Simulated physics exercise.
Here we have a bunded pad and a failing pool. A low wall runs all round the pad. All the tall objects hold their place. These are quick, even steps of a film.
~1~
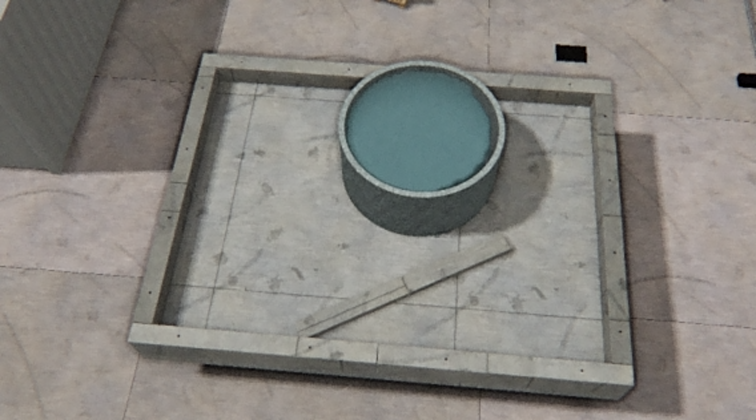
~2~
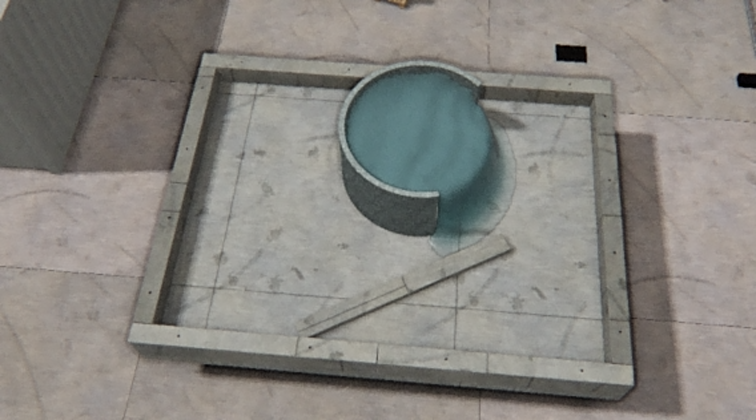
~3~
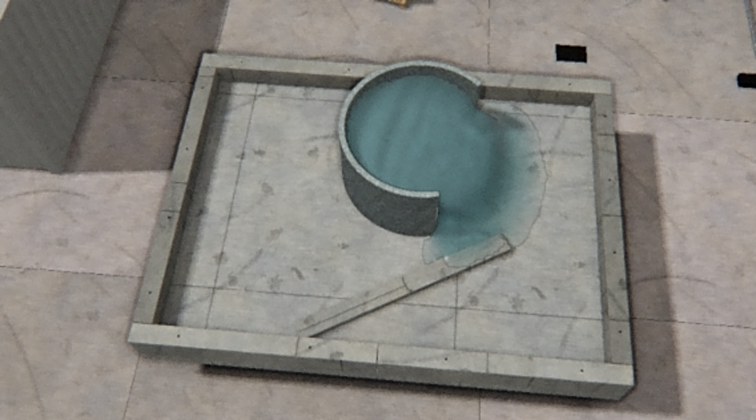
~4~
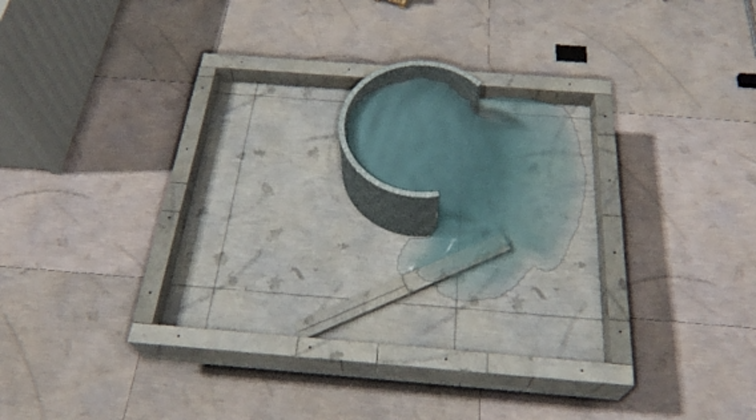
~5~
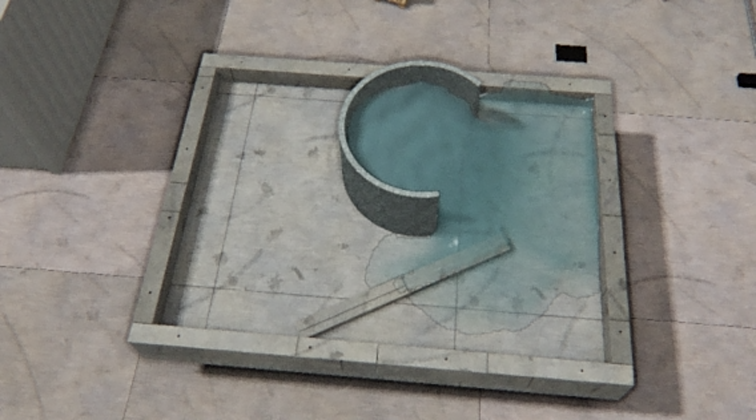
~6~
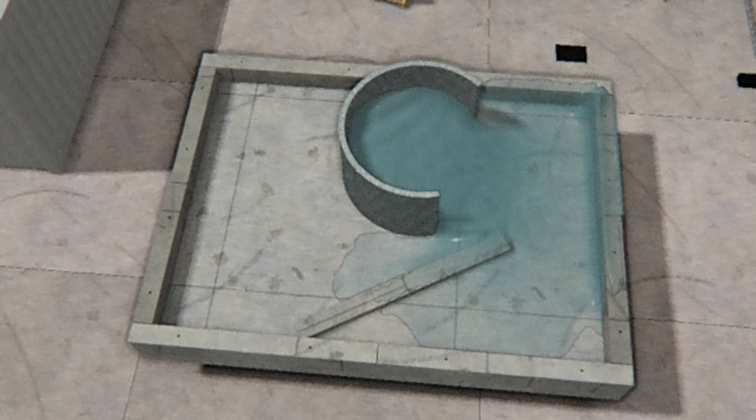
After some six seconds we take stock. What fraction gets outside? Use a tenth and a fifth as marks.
Over the wall goes a tenth to a fifth.
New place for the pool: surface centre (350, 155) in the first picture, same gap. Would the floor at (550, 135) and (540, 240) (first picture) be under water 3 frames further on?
One after the other: Awash, covered.
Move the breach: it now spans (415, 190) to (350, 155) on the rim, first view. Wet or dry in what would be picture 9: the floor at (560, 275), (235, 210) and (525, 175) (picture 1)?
In turn: No water, wet, dry.
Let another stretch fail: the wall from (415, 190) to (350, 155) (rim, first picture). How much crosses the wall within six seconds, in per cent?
Roughly 12 per cent.
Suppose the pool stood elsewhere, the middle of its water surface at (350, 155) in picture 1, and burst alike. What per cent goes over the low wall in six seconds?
About 8 per cent.
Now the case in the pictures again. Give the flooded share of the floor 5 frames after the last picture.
Roughly 50 per cent.
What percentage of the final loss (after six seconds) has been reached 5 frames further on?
Close to 30 %.
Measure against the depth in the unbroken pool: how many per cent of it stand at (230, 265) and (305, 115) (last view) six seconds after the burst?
About 14 and 14 per cent.
A moment on, water covers 45 % of the floor; the low wall has let 1 % over.
Next, water covers 50 % of the floor; the low wall has let 5 % over.
Then, water covers 55 % of the floor; the low wall has let 13 % over.
Later, water covers 80 % of the floor; the low wall has let 14 % over.
In the end, water covers 85 % of the floor; the low wall has let 14 % over.
